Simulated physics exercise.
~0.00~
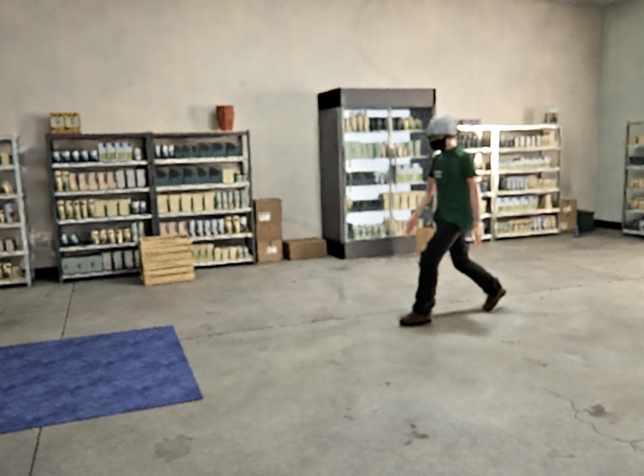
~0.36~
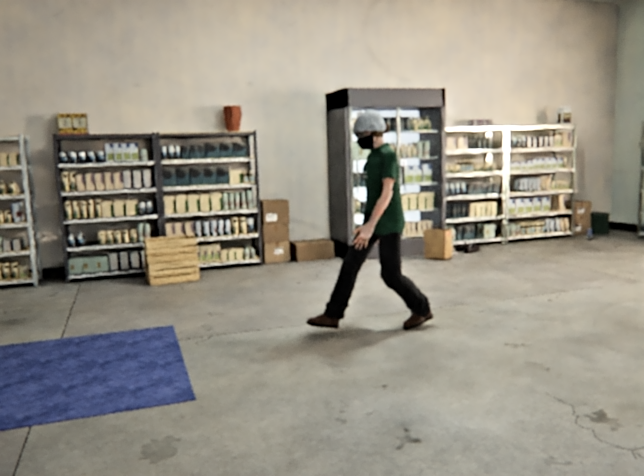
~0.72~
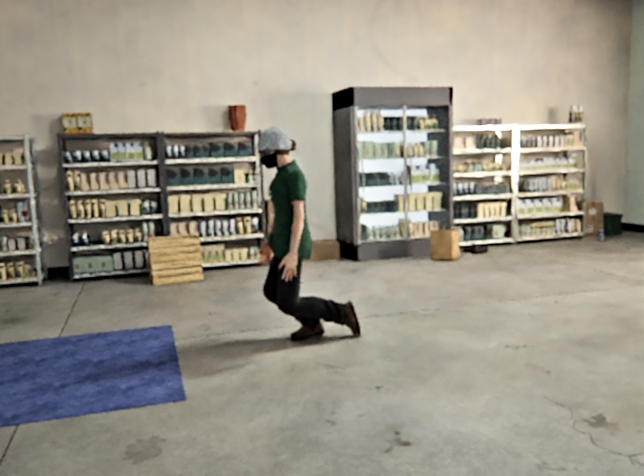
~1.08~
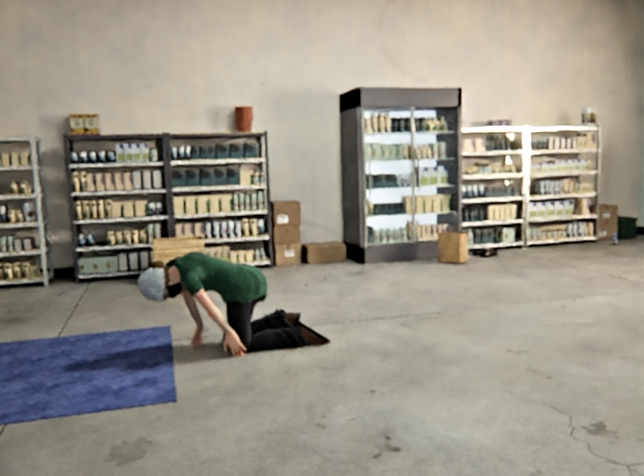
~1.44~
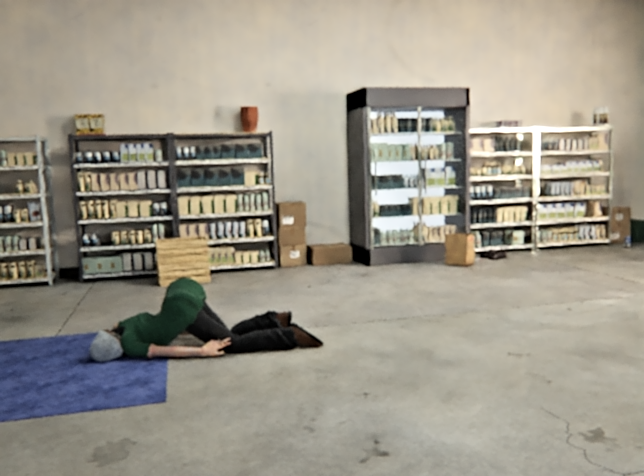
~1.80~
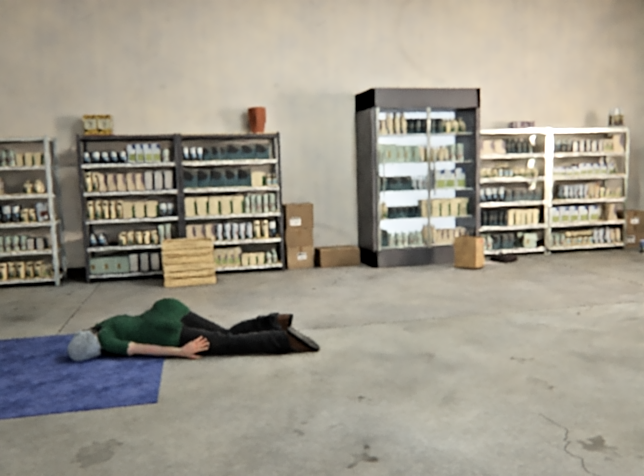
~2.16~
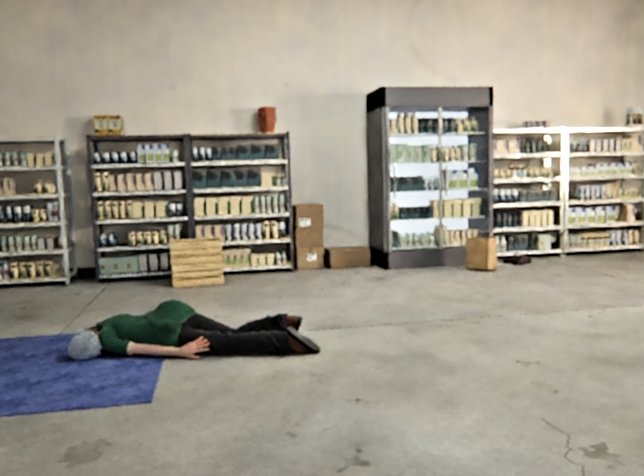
A storeroom with a grey concrete floor and a pale wall is seen from the side, the view drifting slightly. Stocked shelves, cardboard boxes, a wooden crate and a dark-framed, lit display cabinet line the wall, and a blue mat lies at the lower left. A person in a green shirt, dark trousers, grey cap and dark face covering walks left towards the mat. The knees buckle and drop to the floor, and the body pitches forward with the arms hanging down. The person ends face down and still, head and chest on the mat, hips and legs on the concrete.
